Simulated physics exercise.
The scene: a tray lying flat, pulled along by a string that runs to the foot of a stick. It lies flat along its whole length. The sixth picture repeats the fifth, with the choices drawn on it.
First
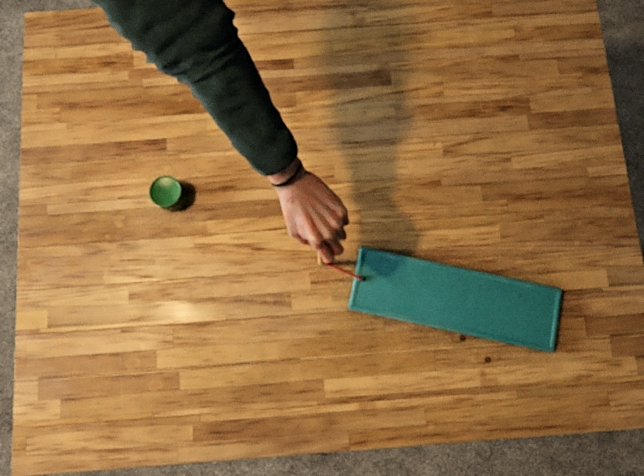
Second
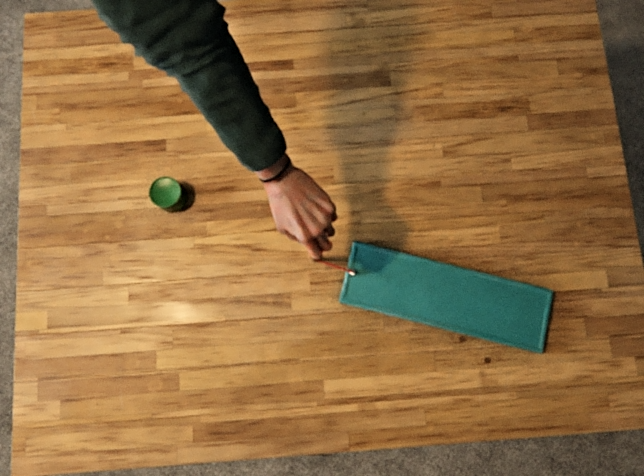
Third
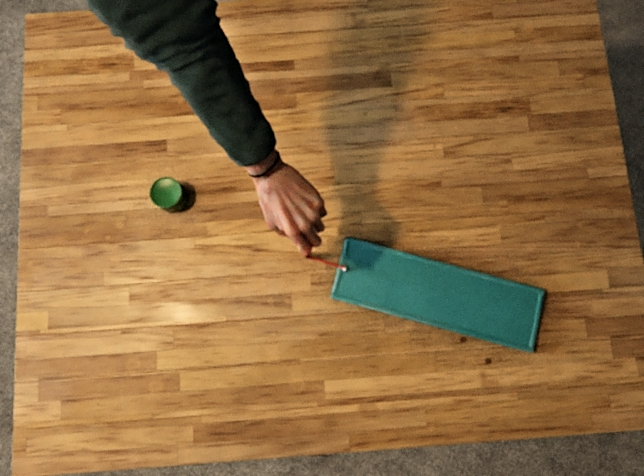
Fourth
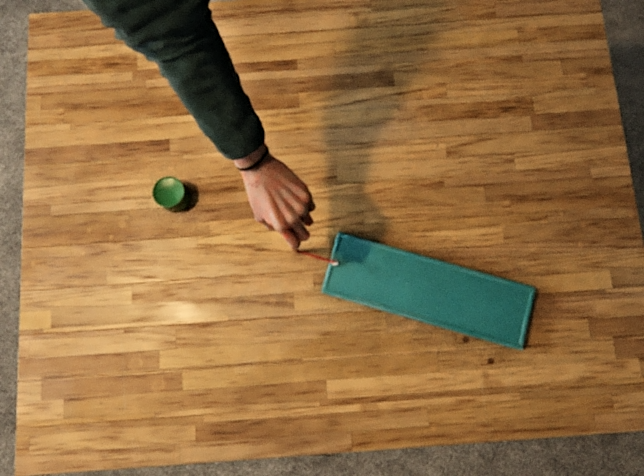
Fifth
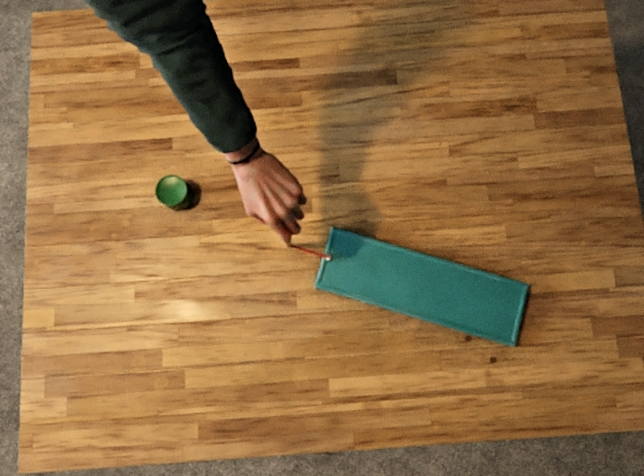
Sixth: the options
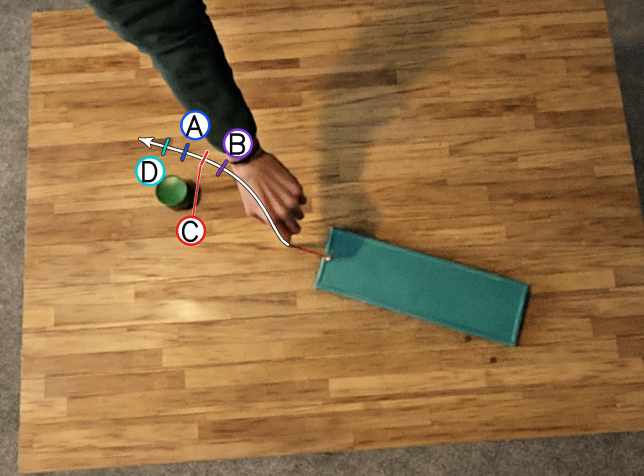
Turquoise tray sliding slowly left across a wooden tabletop as a hand pulls it by a string, a green tub sitting nearby.
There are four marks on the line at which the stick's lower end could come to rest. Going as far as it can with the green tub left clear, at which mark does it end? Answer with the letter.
Mark A.
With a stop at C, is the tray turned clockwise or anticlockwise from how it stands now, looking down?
For that mark, clockwise.
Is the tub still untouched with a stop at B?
For that mark, yes.
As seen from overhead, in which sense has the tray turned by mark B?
For that mark, clockwise.
On the marked copy, A at (185, 152); B at (222, 168); C at (204, 159); D at (166, 147); the route from (288, 245) via (228, 171) to (140, 139).
Taking A. A third of the way, foot of the stick (260, 203), middle of the tray (382, 266).
Two thirds of the way, foot of the stick (225, 170), middle of the tray (340, 239).
When it is over, foot of the stick (185, 153), middle of the tray (301, 217); nothing has been touched.
As for the rest, B is safe but short; C is safe but short; D is too far, the tub has been hit.
